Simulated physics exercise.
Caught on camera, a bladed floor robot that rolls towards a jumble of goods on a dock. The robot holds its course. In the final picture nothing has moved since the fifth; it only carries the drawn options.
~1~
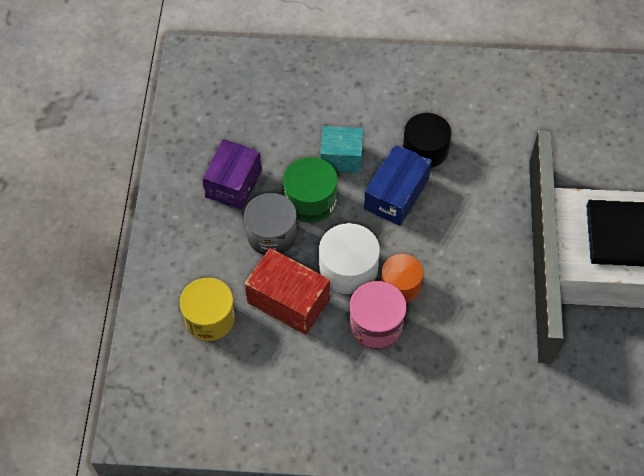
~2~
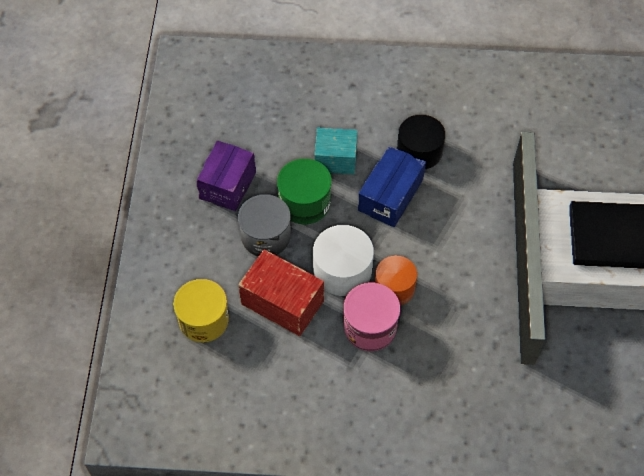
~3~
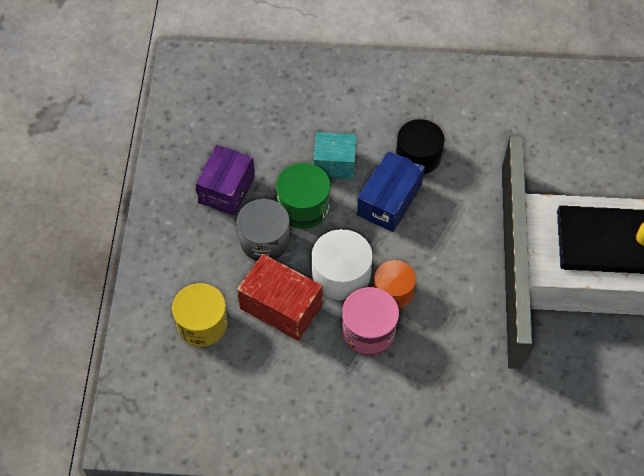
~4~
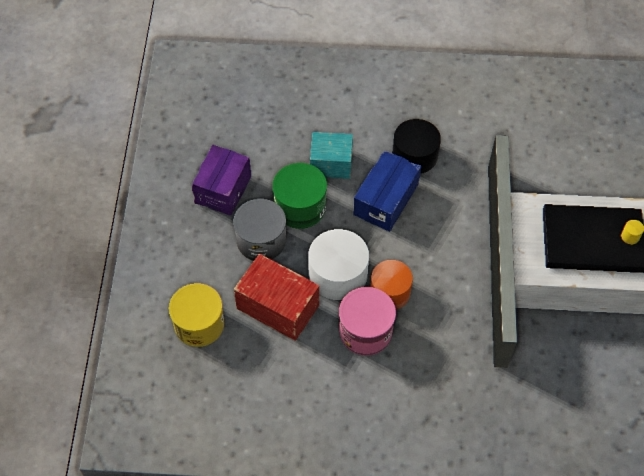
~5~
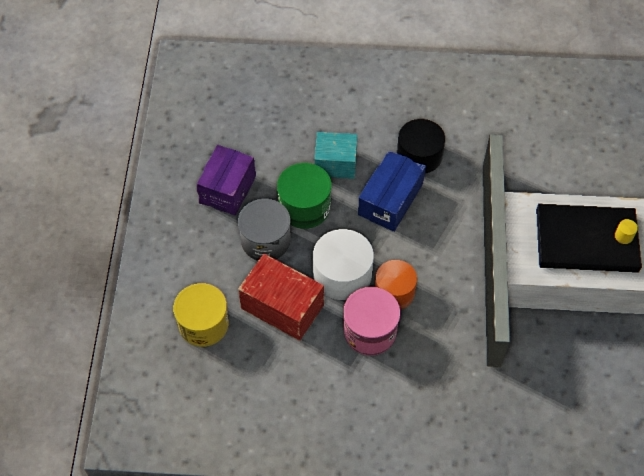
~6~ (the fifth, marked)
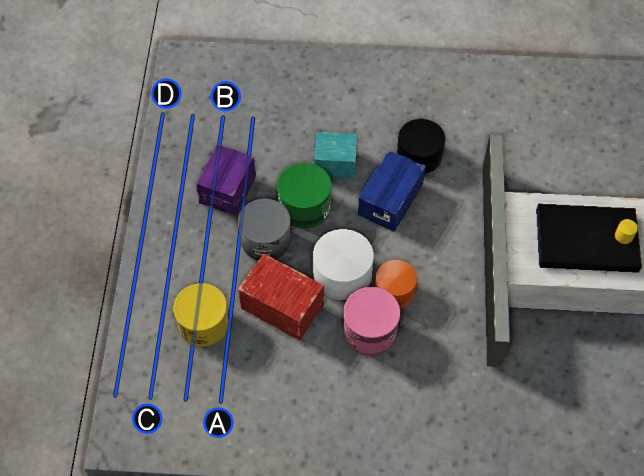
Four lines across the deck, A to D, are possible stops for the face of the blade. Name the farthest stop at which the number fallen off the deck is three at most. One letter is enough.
Line B.
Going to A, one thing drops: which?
It is the purple box.
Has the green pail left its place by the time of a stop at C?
By then, yes.
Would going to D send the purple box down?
By then, yes.
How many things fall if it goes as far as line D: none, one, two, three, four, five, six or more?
In all, six or more.
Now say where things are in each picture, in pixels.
Blue parcel (397, 185); red crate (288, 291); yellow pail (208, 310), in the first frame.
Robot (614, 234); grey pail (266, 226), in the second frame.
Robot (601, 238); green pail (304, 196), in the third frame.
Robot (587, 237); pink pail (367, 321), in the fourth frame.
Robot (580, 236); orange canister (396, 286); purple box (227, 180); blue parcel (391, 191), in the fifth frame.
On the marked copy, A at (238, 249); B at (206, 247); C at (173, 246); D at (141, 244).
With B. Early on, robot (473, 231); black canister (396, 135); pink pail (354, 323).
Further on, robot (368, 226); purple box (176, 169); yellow pail (168, 322).
At the end, robot (287, 222); purple box over the edge; yellow pail over the edge; two fallen.
As for the rest, A is within the limit but short; C drops five; D drops nine.
